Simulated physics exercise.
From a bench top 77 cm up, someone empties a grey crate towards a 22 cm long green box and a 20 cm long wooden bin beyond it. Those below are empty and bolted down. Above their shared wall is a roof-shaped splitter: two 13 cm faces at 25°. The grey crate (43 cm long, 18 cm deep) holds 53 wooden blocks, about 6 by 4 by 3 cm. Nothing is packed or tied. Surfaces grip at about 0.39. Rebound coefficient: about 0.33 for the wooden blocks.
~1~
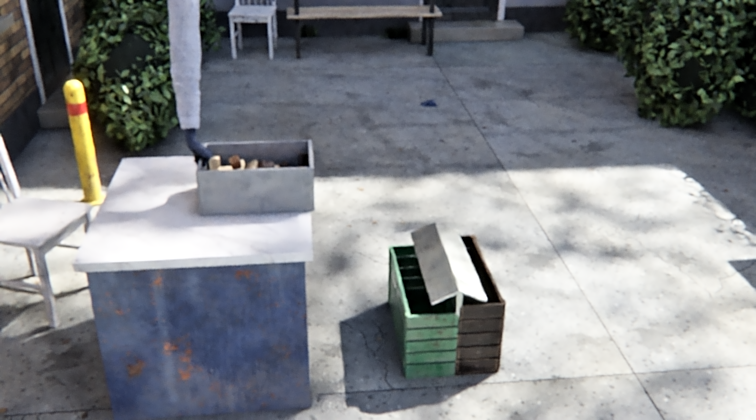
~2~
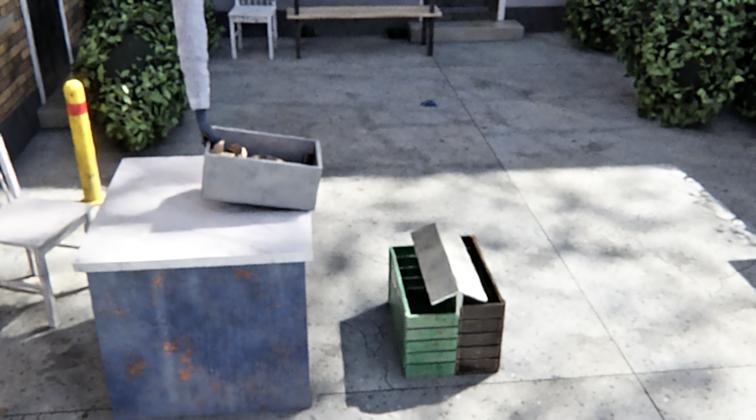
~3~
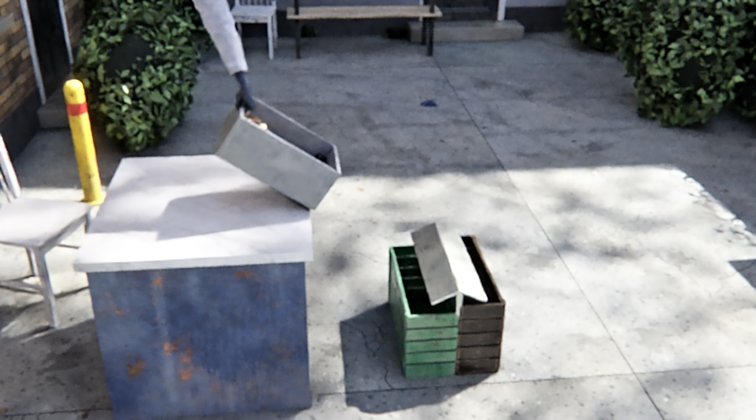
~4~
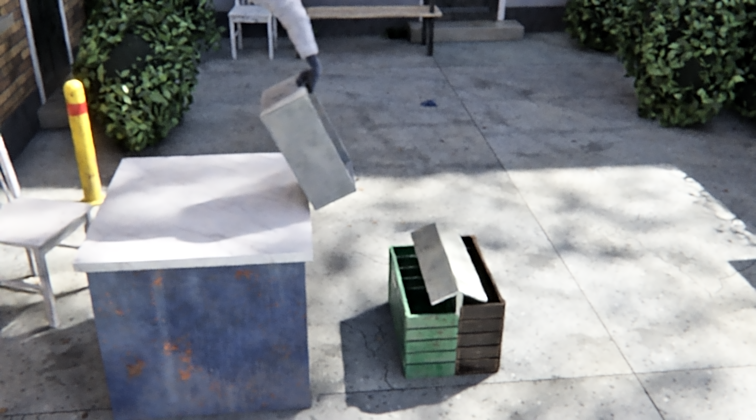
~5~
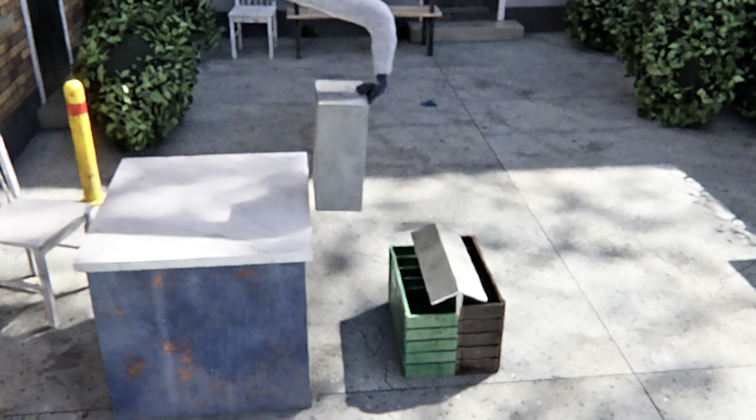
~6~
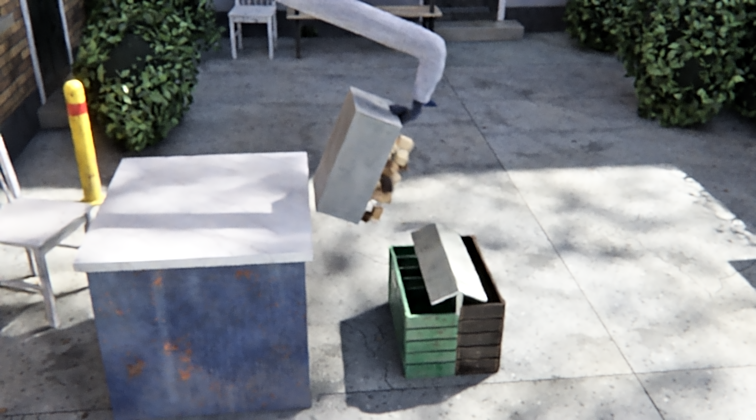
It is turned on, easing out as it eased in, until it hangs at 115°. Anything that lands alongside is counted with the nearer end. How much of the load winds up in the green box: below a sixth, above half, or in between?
Expect from a sixth to a half of the load in the green box.
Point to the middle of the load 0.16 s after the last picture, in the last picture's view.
Around (414, 239).
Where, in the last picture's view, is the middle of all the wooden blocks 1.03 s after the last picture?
At about (412, 329).
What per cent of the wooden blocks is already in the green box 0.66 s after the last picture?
About 40 per cent.
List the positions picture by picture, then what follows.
In the first picture (places track the rim corner closest to us here), grey crate (199, 171); green box (411, 316); tipped 0°; all still inside.
The second picture shows grey crate (208, 154); tipped 10°.
The third picture shows grey crate (243, 118); tipped 34°.
The fourth picture shows grey crate (307, 97); tipped 65°.
The fifth picture shows grey crate (368, 108); tipped 93°.
The sixth picture shows grey crate (401, 129); green box (411, 316); tipped 112°; 20 out, the lowest block at (376, 212).
Then, 0.16 s after the last picture, tilt 115°; 9 still in the grey crate, 4 in the green box and 40 in the air.
Then, 0.37 s after the last picture, tilt 115°; 5 still in the grey crate, 16 in the green box, 1 on the ground short of the green box and 31 in the air.
Then, 0.66 s after the last picture, tilt 115°; 20 in the green box, 1 in the wooden bin, 13 on the ground short of the green box, 10 on the ground beyond the wooden bin and 9 in the air.
When it is over (1.03 s after the last picture), 21 in the green box, 1 in the wooden bin, 21 on the ground short of the green box and 10 on the ground beyond the wooden bin. Asked share, 21 of 53, 40 per cent.
